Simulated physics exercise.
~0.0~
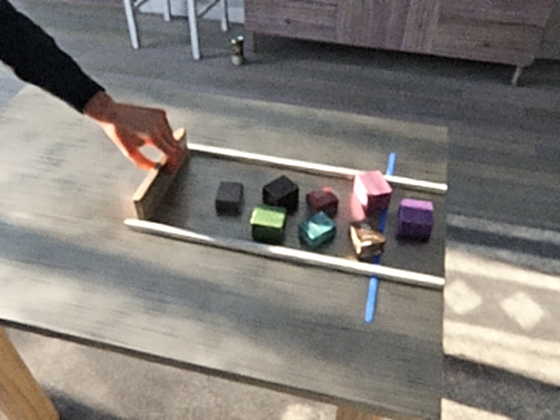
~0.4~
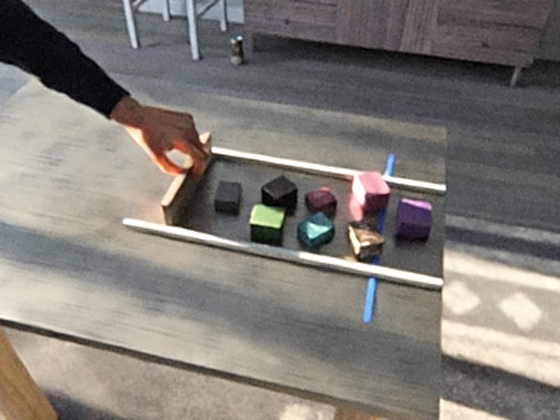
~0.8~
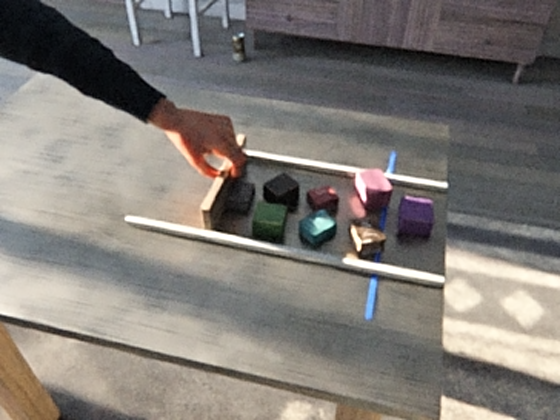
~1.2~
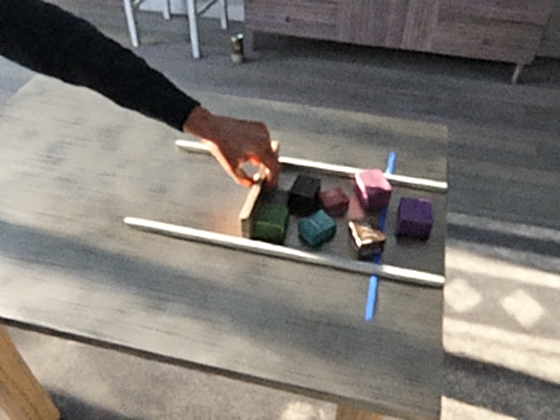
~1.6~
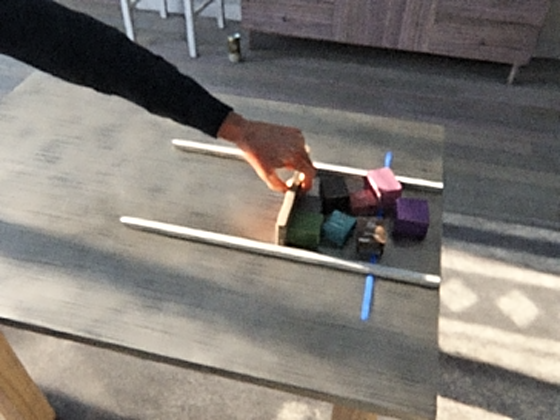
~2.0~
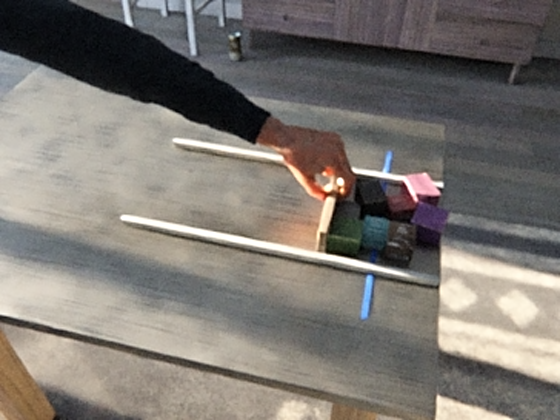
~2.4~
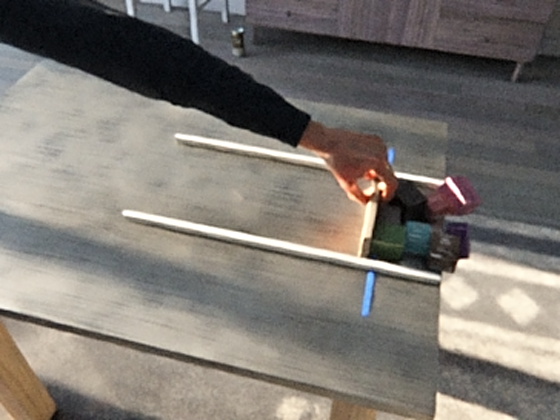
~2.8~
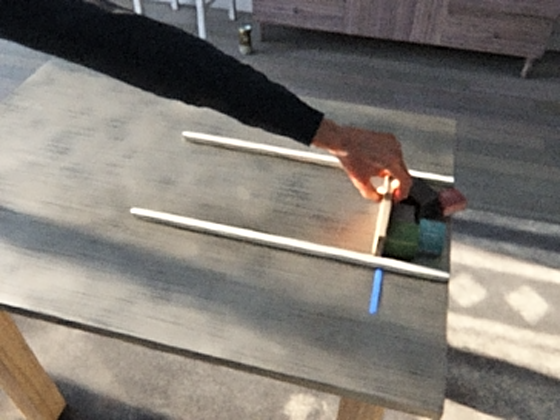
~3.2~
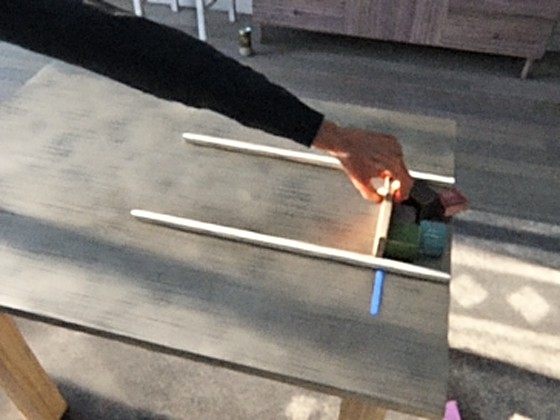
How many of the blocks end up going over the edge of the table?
Three or four of the blocks fall off, including the pink, purple and brown ones, while the others stay bunched by the board.
